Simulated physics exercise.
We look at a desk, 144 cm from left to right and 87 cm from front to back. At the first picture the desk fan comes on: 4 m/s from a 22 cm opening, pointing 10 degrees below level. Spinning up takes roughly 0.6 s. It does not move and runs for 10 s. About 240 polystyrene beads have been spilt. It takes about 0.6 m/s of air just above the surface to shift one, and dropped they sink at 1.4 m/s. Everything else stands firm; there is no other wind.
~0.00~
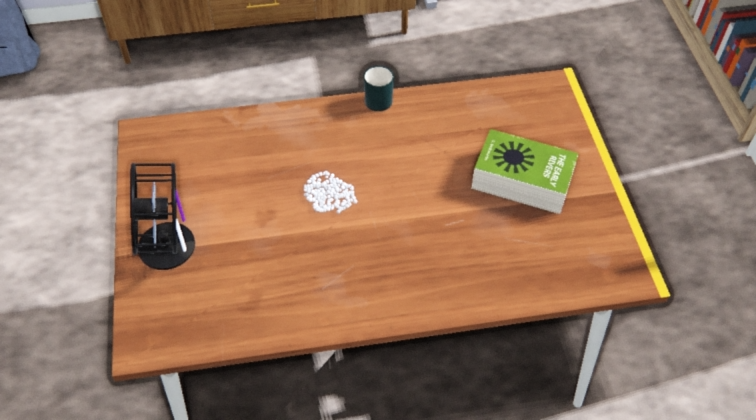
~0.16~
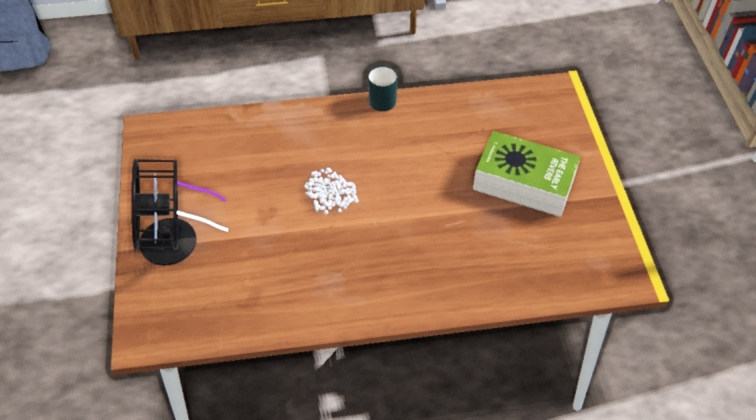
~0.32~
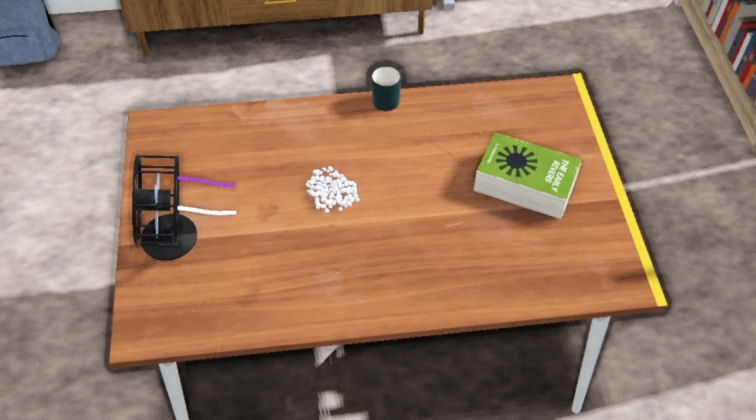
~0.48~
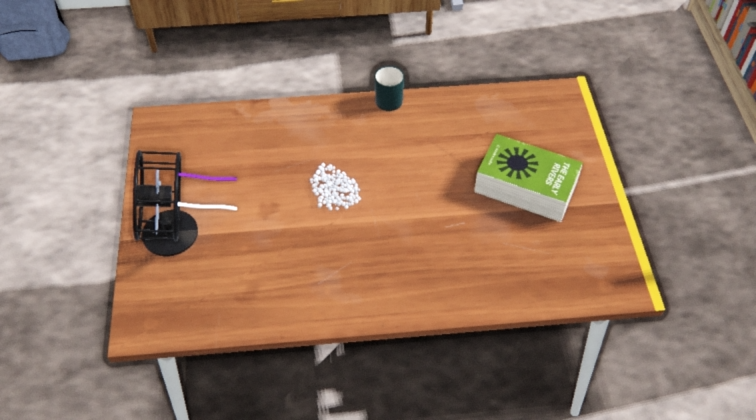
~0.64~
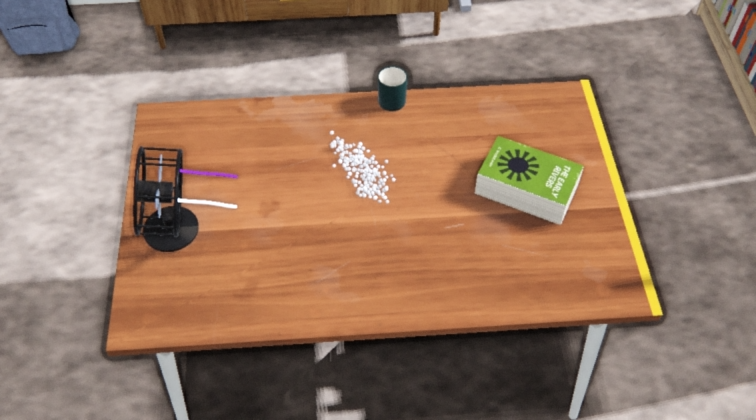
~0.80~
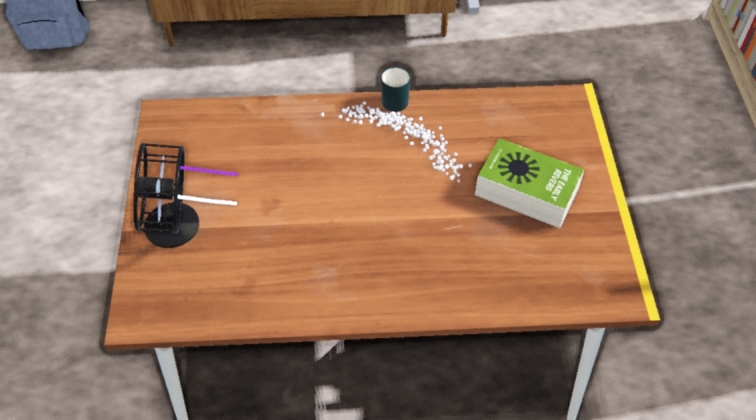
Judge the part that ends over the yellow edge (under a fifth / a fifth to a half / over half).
By then not even a fifth are over the yellow edge.
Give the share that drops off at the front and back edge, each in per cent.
About 0 % front, 80 % back.
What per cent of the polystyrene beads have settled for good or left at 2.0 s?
Some 70 per cent.
After 2.0 s, 2 % are over the yellow edge; the middle of those still in play is near (378, 102); 66 % have settled or left.
After 3.2 s, 2 % are over the yellow edge; the middle of those still in play is near (376, 97); 75 % have settled or left.
After 5.5 s, 2 % are over the yellow edge; the middle of those still in play is near (377, 96); 82 % have settled or left.
After 10.0 s, at the end, 2 % are over the yellow edge; the middle of those still in play is near (377, 96).
